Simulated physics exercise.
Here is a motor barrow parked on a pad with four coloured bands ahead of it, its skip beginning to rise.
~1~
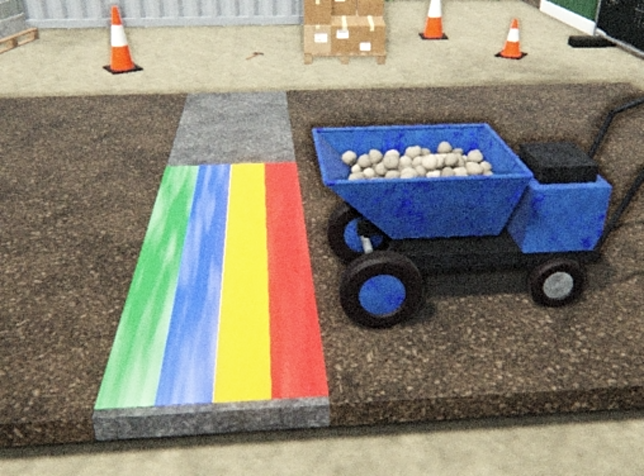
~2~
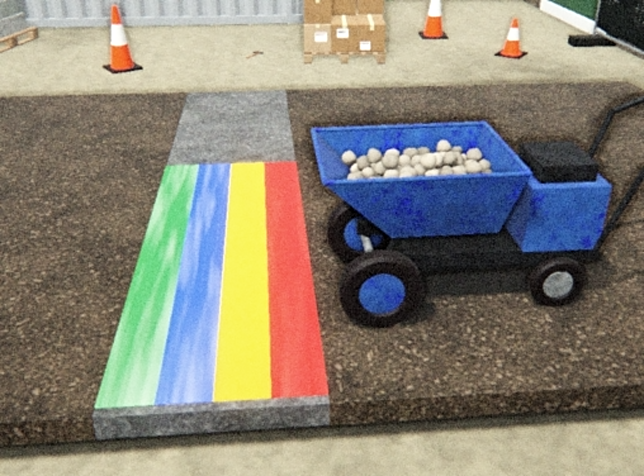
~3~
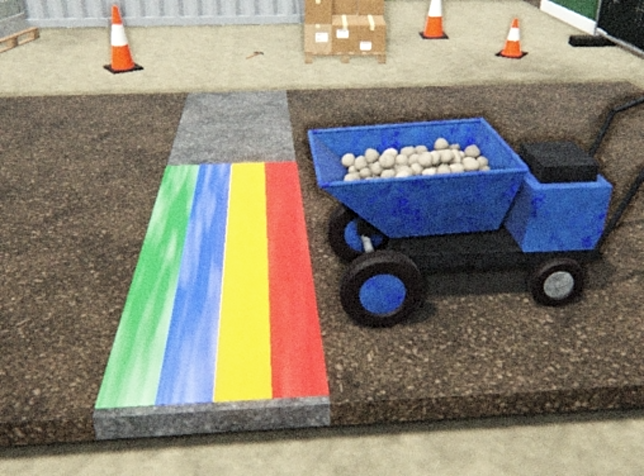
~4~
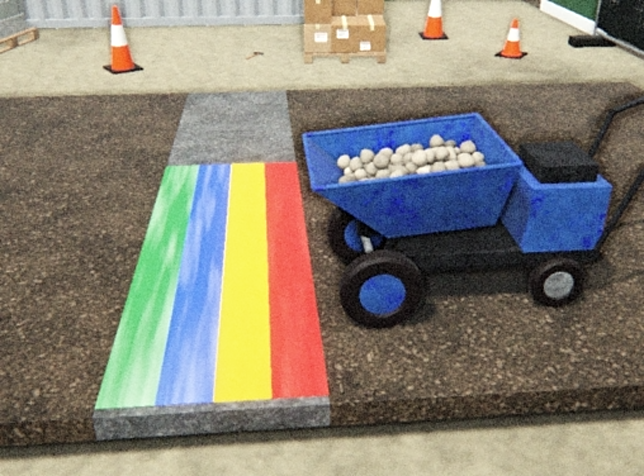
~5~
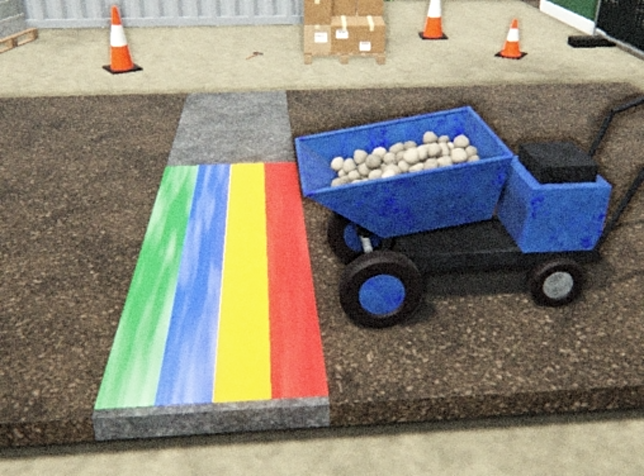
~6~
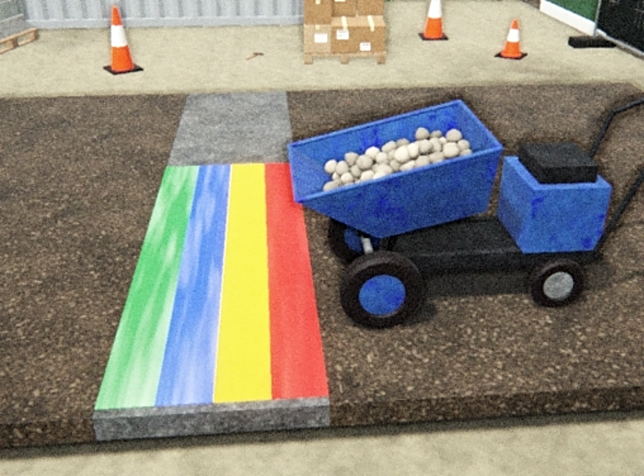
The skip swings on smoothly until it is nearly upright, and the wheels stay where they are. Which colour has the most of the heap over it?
Most covered: The blue band.
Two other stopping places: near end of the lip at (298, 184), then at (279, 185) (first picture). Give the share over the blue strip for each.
Roughly 30 per cent, and 20 per cent.
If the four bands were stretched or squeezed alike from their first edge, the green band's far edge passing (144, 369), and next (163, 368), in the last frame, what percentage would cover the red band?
First some 0, then 0 per cent.
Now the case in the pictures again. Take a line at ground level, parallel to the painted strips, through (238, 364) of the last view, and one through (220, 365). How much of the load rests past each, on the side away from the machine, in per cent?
In turn 80 and 80 in a hundred.
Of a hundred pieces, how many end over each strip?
Red strip: 0 %, yellow strip: 15 %, blue strip: 35 %, green strip: 25 %.
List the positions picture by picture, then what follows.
In the first picture, lip of the skip at (327, 183), level; top of the load at (422, 173), river pebbles; red strip at (296, 356); yellow strip at (243, 359); blue strip at (189, 362); green strip at (134, 365).
In the second picture, lip of the skip at (325, 183), level; top of the load at (421, 172).
In the third picture, lip of the skip at (321, 185), tipped barely; top of the load at (432, 176).
In the fourth picture, lip of the skip at (315, 189), tipped barely; top of the load at (439, 168).
In the fifth picture, lip of the skip at (306, 194), tipped a little; top of the load at (443, 164).
In the sixth picture, lip of the skip at (297, 201), tipped a little; top of the load at (435, 160); red strip at (296, 357); yellow strip at (243, 360); blue strip at (189, 363); green strip at (135, 365).
Soon, skip tipped well over; all in the skip.
A while on, skip tipped steeply; about two thirds in the skip; a small part over the yellow strip; a small part over the blue strip.
Towards the end, skip tipped right over; a small part in the skip; a small part over the yellow strip; about a third over the blue strip; about a quarter over the green strip; a small part off the paint.
Finally, skip tipped right over; a small part in the skip; none over the red strip; a small part over the yellow strip; about a third over the blue strip; about a quarter over the green strip; a small part off the paint.
